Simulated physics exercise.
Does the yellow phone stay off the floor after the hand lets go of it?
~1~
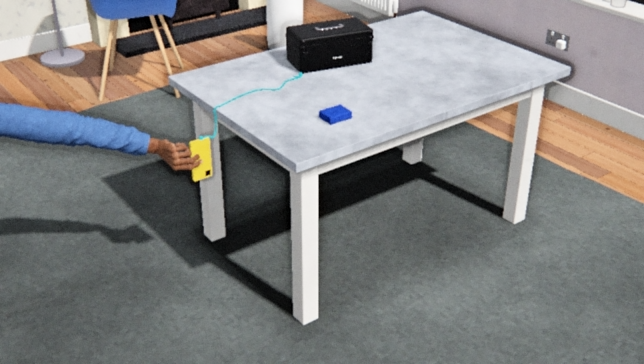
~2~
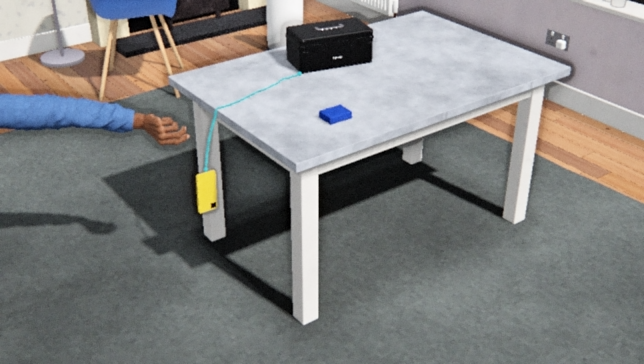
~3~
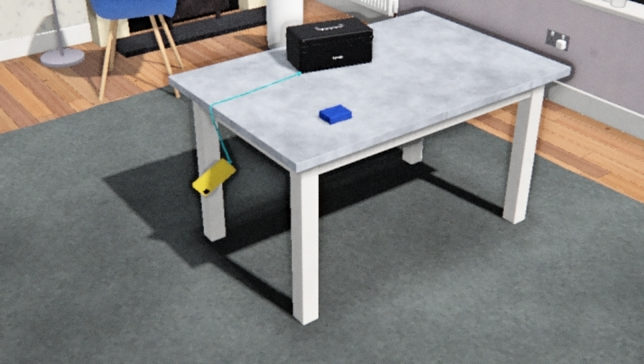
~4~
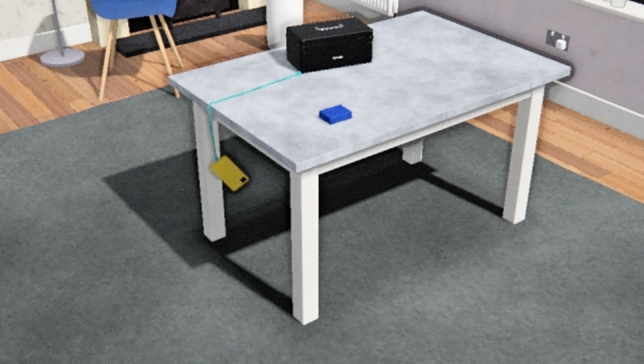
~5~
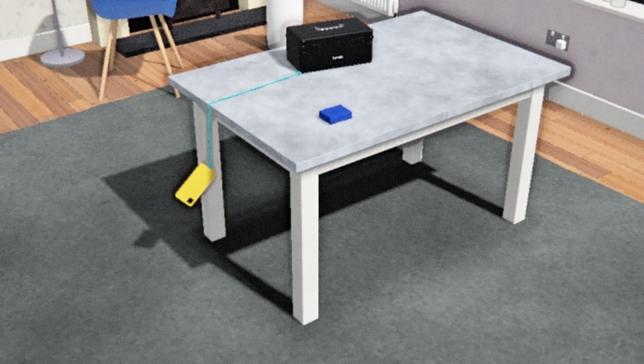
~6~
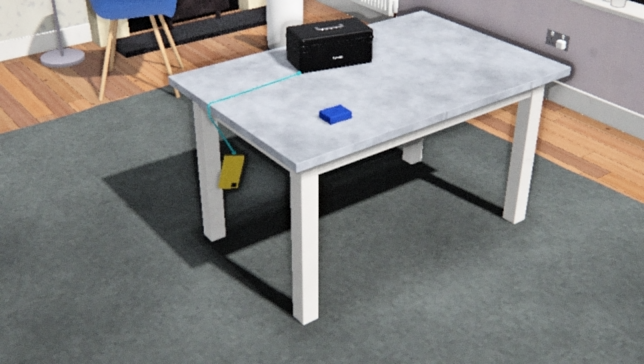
Yes, the phone is left dangling on the shoelace from the table's edge, above the floor. The blue sponge keeps its place on the tabletop.
